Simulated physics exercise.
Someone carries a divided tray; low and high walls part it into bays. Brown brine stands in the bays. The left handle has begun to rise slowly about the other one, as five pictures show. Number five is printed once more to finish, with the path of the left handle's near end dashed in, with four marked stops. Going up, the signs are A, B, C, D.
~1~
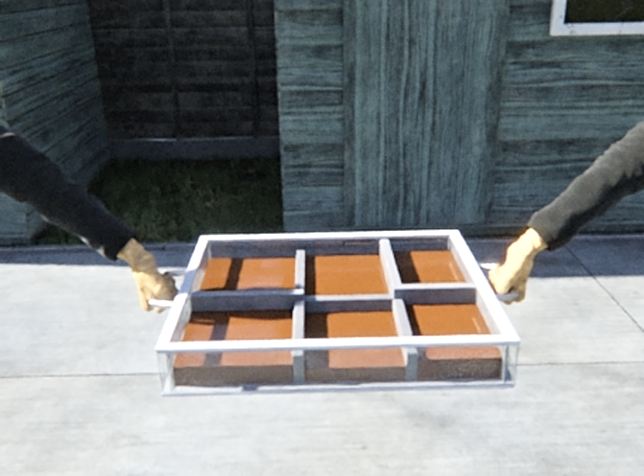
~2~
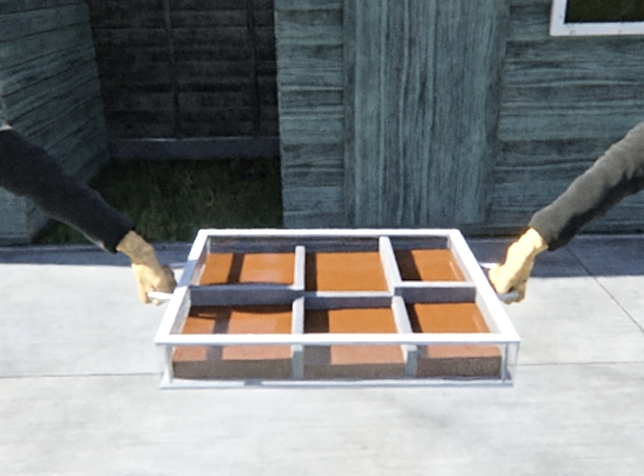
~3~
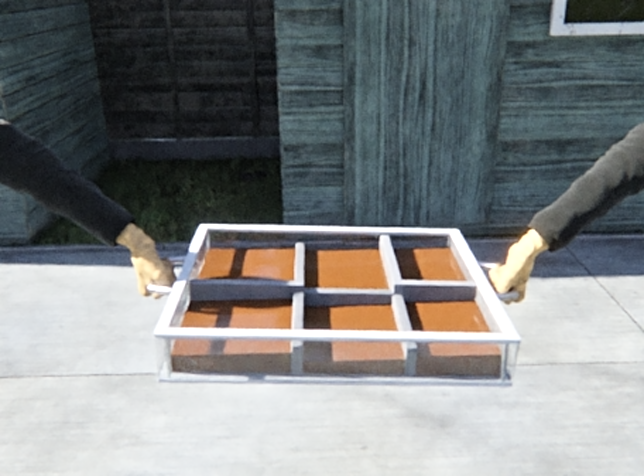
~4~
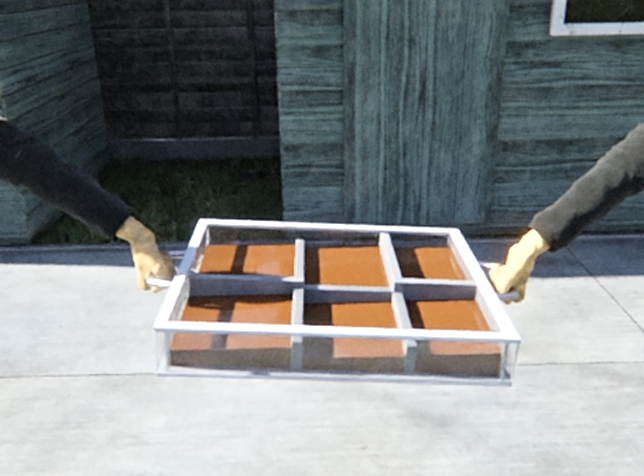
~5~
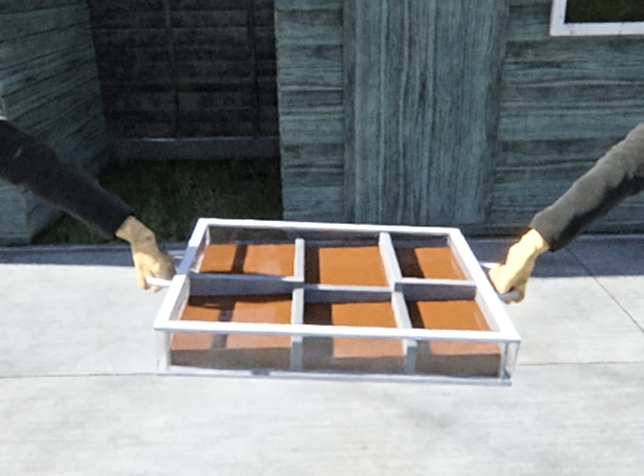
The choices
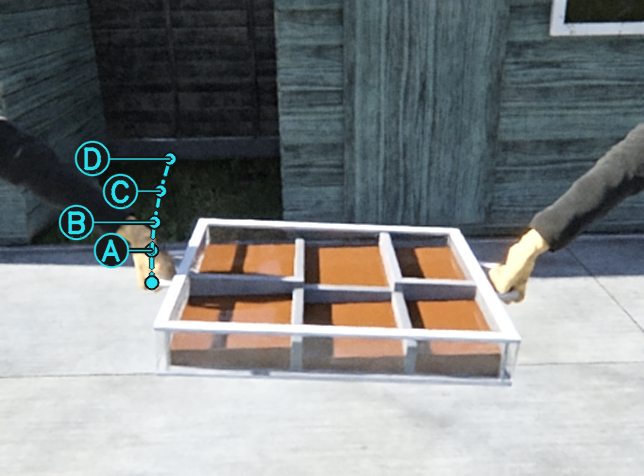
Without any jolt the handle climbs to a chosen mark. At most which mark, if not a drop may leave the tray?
I would pick stop B.
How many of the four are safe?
Two of them.
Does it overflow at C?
Yes.
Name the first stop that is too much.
Here it is stop C.
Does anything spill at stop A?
No, that is safe.
On the marked copy, A at (151, 250); B at (154, 222); C at (160, 191); D at (170, 158).
With A, nothing spills; the back left bay holds the most.
With B, nothing spills; the back middle bay holds the most.
With C, about 8 % goes over the rim.
With D, about 22 % goes over the rim.
